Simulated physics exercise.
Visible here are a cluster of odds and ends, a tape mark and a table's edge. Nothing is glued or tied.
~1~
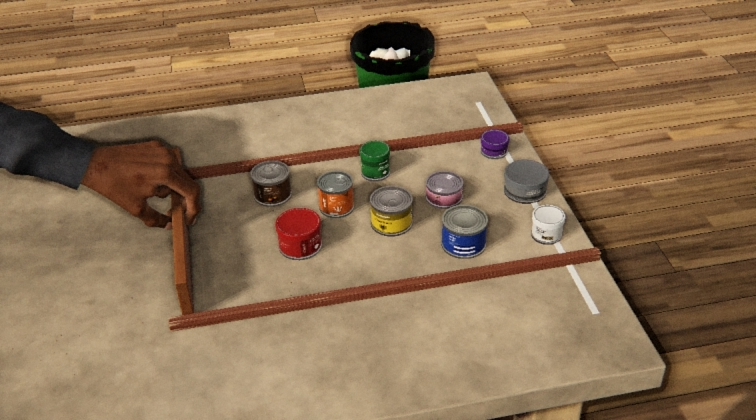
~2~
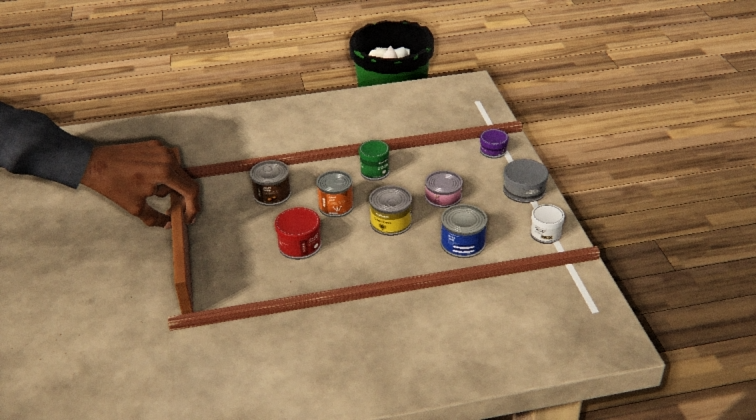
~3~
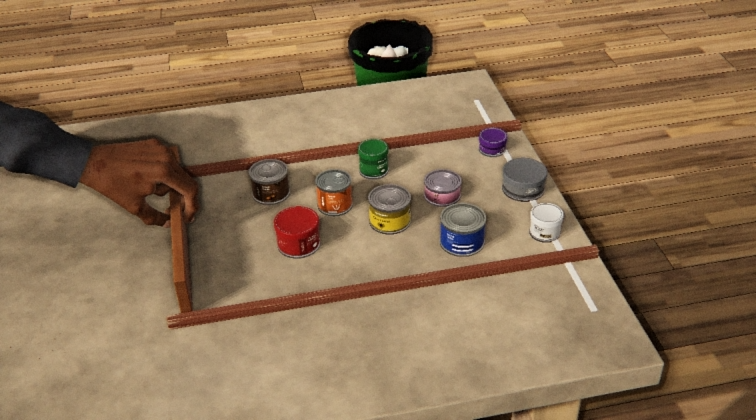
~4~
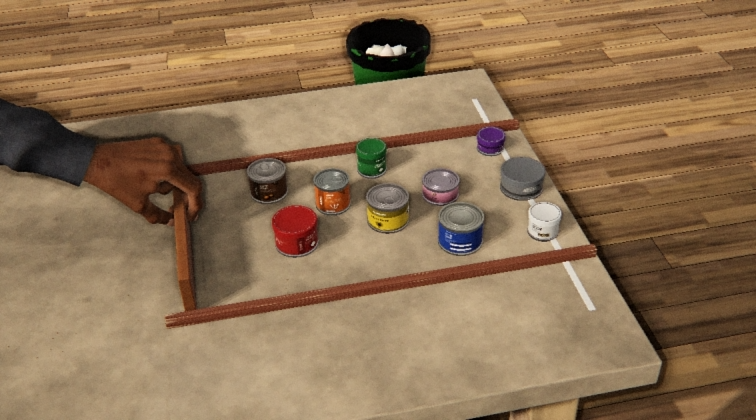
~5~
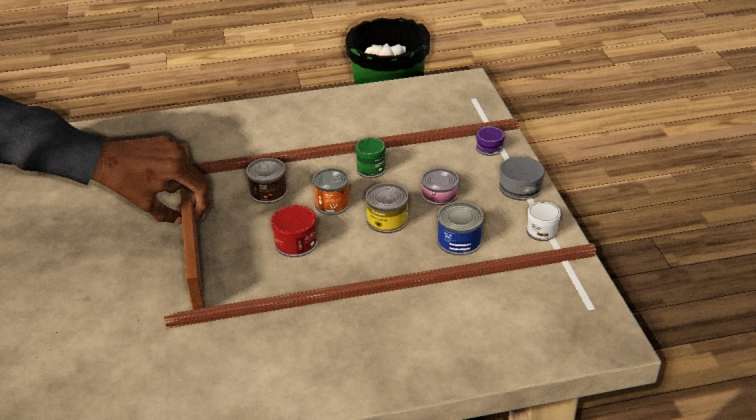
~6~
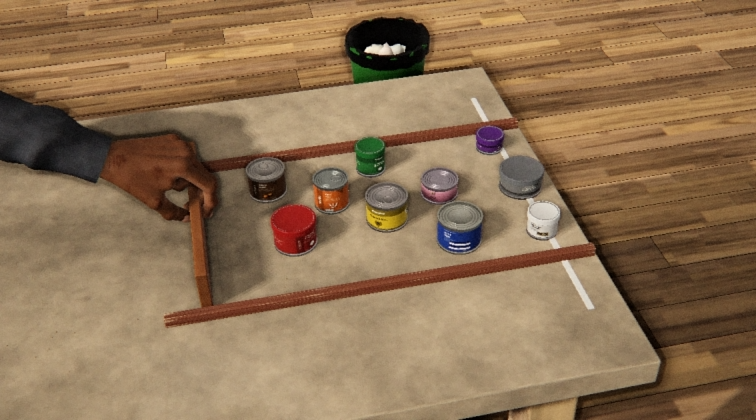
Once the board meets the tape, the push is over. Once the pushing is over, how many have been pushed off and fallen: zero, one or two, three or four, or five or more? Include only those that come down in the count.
Five or more have.
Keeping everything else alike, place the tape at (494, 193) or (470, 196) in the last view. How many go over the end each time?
First 1, second 1.
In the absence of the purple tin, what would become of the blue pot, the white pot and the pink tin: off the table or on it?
Blue pot: Still there. White pot: Over the edge. Pink tin: Over the edge.
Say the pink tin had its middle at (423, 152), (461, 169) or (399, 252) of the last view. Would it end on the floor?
Place by place, it tumbles off; drops off; does not fall.
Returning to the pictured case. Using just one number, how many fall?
5.
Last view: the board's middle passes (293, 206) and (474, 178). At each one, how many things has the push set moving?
Note: First position 2; second position 10.
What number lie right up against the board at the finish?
It's touching 5 at the end.
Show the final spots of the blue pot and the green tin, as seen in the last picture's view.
First at (572, 221); second at (510, 127).
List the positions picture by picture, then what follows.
The first frame shows grey tin (526, 182); white pot (548, 225); purple tin (495, 145); board (181, 227); tape (528, 192).
The second frame shows white pot (547, 224); red pot (299, 233).
The third frame shows purple tin (493, 142); brown tin (270, 182).
The fourth frame shows grey tin (522, 179); board (182, 224).
The fifth frame shows white pot (543, 222); pink tin (440, 187).
The sixth frame shows grey tin (521, 178); white pot (543, 221); purple tin (490, 140); board (198, 220); tape (523, 188).
Soon after, none off yet; grey tin at rest near (521, 178); white pot at rest near (543, 221); purple tin at rest near (490, 140).
After that, none off yet; grey tin displaced about its own width near (548, 169); white pot at rest near (544, 221); purple tin displaced a little near (504, 139).
In the end, the number that fall off is five or more; gone, yellow pot, pink tin, purple tin, white pot and grey tin.
